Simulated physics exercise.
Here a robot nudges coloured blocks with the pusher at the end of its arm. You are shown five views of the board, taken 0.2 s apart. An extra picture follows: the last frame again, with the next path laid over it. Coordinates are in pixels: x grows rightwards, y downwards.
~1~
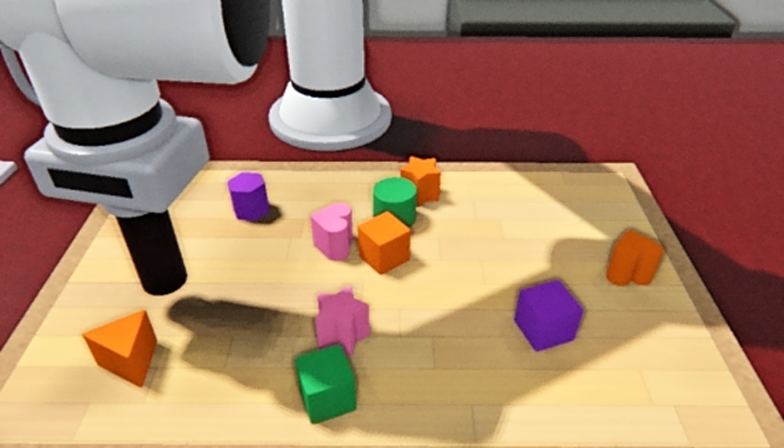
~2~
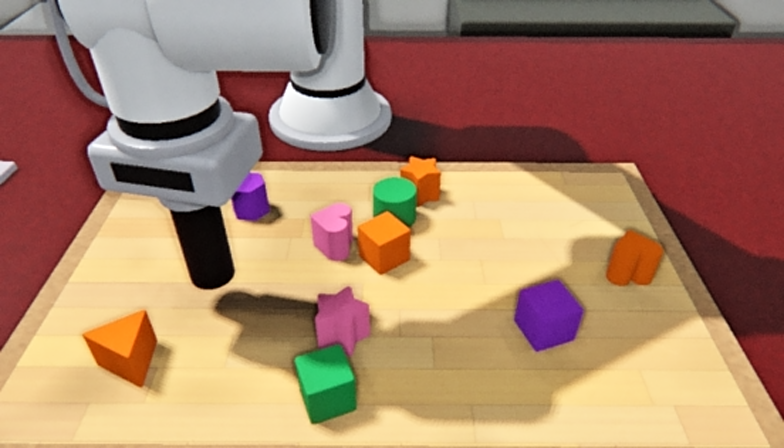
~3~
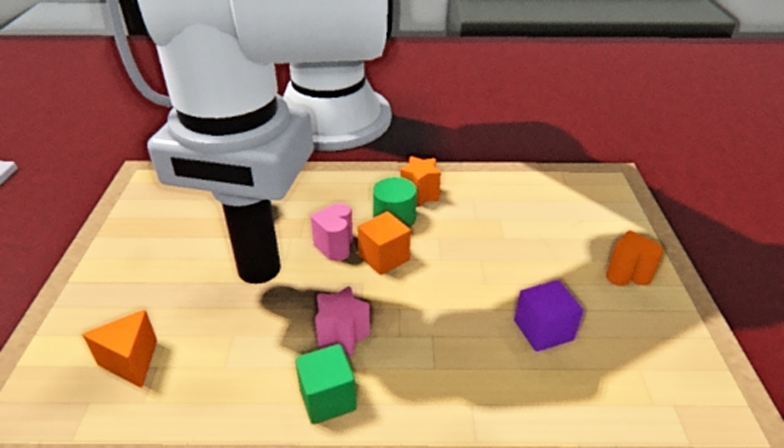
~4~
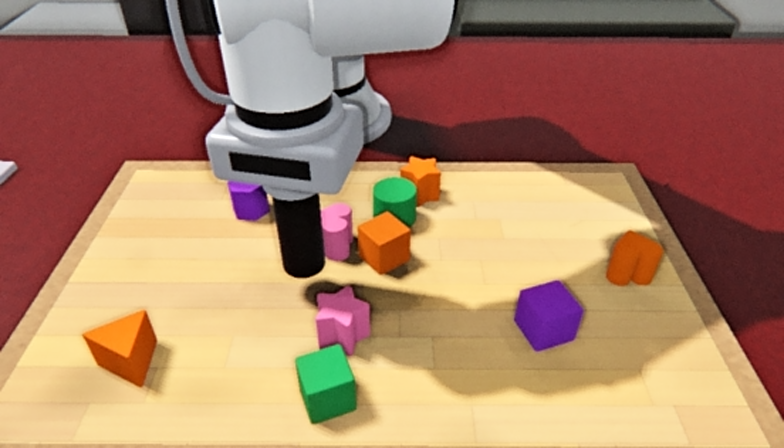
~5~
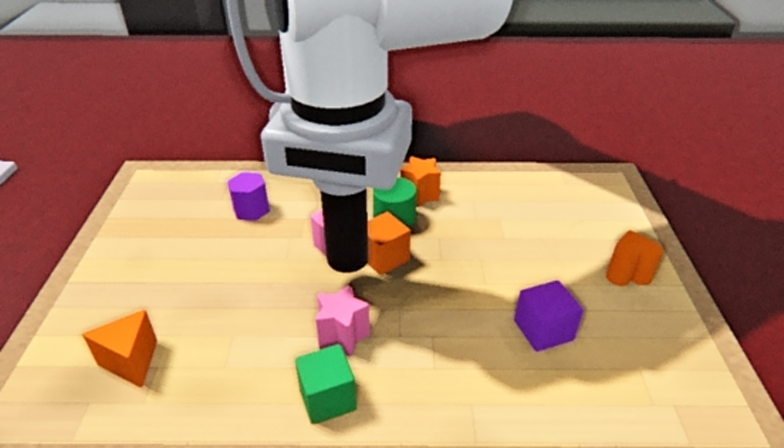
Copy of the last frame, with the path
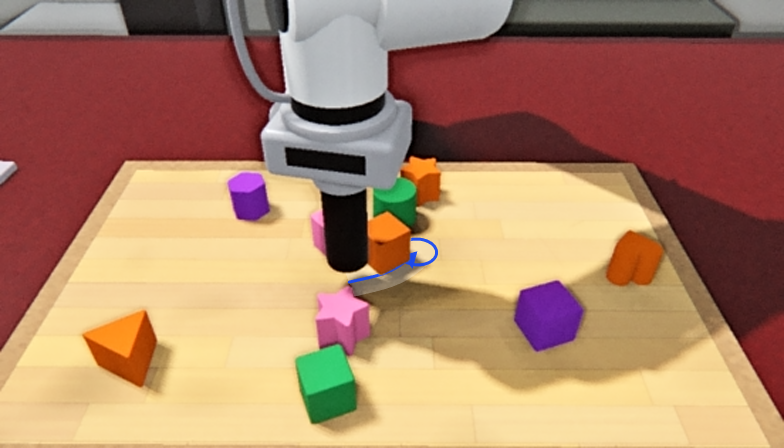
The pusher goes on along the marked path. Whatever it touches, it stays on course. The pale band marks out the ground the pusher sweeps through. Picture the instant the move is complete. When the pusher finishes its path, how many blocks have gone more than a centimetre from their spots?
Expect two.
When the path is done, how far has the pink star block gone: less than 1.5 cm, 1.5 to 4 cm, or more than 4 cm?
It gets moved under 1.5 cm.
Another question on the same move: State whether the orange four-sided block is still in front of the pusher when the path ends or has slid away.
It remains before the pusher.
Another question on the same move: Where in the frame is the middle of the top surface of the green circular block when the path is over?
At the end it should sit near (395, 176).
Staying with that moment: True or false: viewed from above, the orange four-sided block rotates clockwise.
That statement is not accurate.
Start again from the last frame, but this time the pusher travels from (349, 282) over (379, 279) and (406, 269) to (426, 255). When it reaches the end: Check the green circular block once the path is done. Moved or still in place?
Its place changes.
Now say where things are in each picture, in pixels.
Pusher's lower end at (165, 281); pink heart block at (333, 216); pink star block at (340, 305); orange four-sided block at (384, 227); green circular block at (395, 189); orange star block at (421, 166), in the first frame.
Pusher at (213, 275); blocks still, in the second frame.
Pusher at (260, 270); blocks still, in the third frame.
Pusher at (304, 264); blocks still, in the fourth frame.
Pusher at (348, 259); pink heart block hidden; pink star block at (340, 305); orange four-sided block at (384, 227); green circular block at (395, 189); orange star block at (421, 166), in the fifth frame.
Drawn move, from (349, 282) through (376, 276) and (400, 265) to (417, 252).
On the path given first. Halfway along, pusher at (389, 248); orange four-sided block at (403, 217), turned 40° anticlockwise.
At the end, pusher at (418, 229); pink heart block still; pink star block still; orange four-sided block at (418, 196), turned 75° anticlockwise; green circular block at (395, 176); orange star block at (422, 163).
